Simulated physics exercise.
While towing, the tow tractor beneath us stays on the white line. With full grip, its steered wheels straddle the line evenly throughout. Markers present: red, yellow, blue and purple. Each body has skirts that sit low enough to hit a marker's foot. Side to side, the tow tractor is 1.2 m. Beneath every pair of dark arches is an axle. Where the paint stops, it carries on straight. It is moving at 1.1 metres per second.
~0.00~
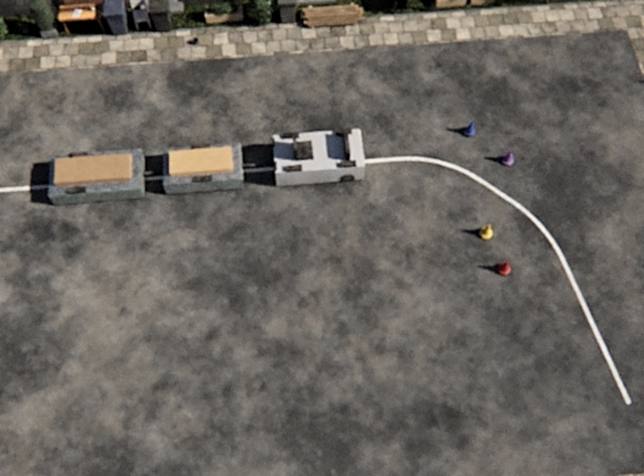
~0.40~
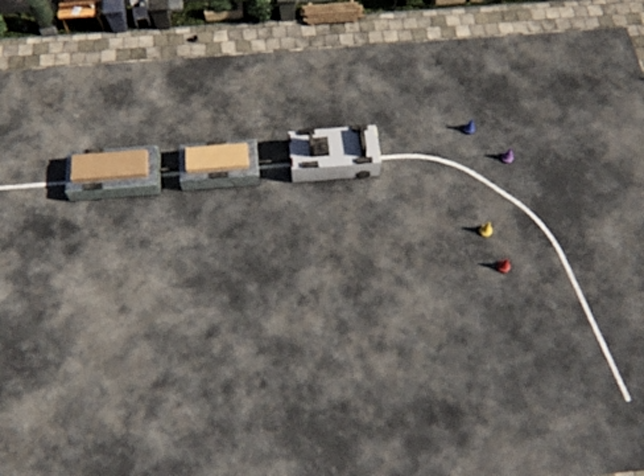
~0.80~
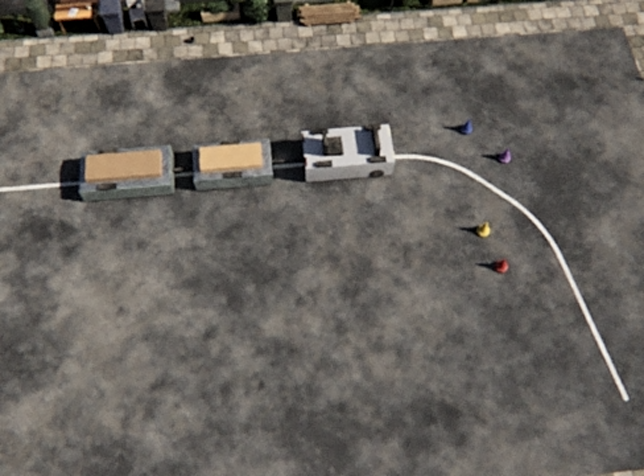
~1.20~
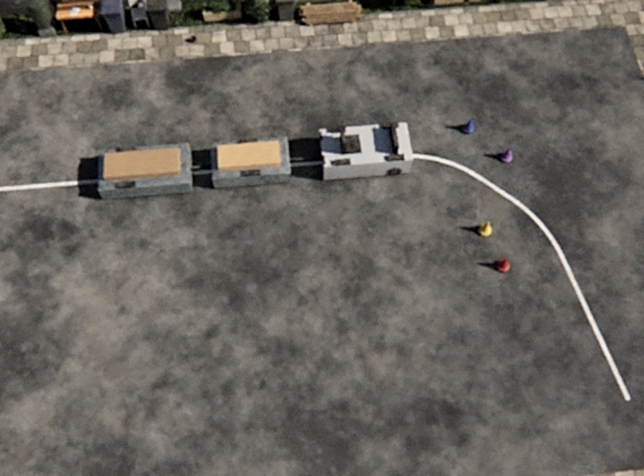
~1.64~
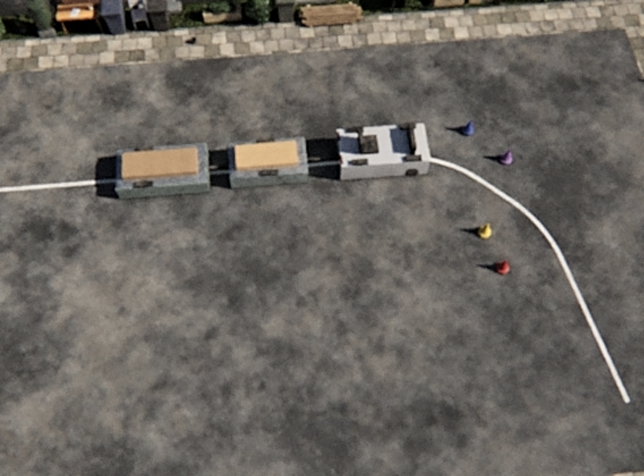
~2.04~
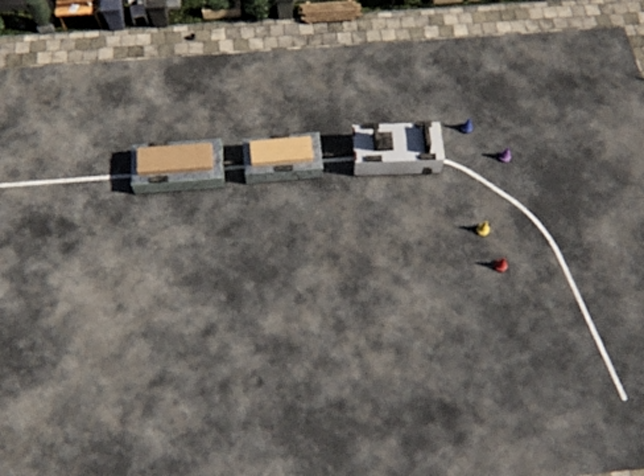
A white tow tractor pulling two flat-topped trailers moves steadily right along a white line on dark pavement, nearing blue and purple cones beside the curve, with yellow and red cones below, and begins turning very slightly.
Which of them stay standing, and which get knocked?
Red gets knocked. Yellow gets knocked. Blue stays standing. Purple stays standing.
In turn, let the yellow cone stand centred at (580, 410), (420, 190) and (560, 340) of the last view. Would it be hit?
First missed, second struck, third hit.
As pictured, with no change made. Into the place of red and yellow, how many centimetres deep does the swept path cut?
Roughly red 5, yellow 45.
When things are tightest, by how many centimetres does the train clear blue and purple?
Results - blue 40, purple 10.
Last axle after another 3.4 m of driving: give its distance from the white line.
The middle of the last axle sits about 5 cm from the line.
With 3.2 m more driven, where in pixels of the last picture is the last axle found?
Near (271, 152).
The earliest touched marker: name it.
Yellow.
By 2.7 s, the last axle is at (187, 160) of the last picture, on the line; blue has been passed with 40 cm to spare.
By 3.7 s, the last axle is at (224, 157) of the last picture, 5 cm off the line; purple has been passed with 10 cm to spare.
By 9.6 s, the last axle is at (438, 174) of the last picture, 85 cm off the line; the second trailer has hit yellow.
By 11.6 s, the last axle is at (500, 216) of the last picture, 100 cm off the line; the second trailer has hit red.
By 16.7 s, the last axle is at (632, 404) of the last picture, 20 cm off the line; 2 of 4 struck in all.
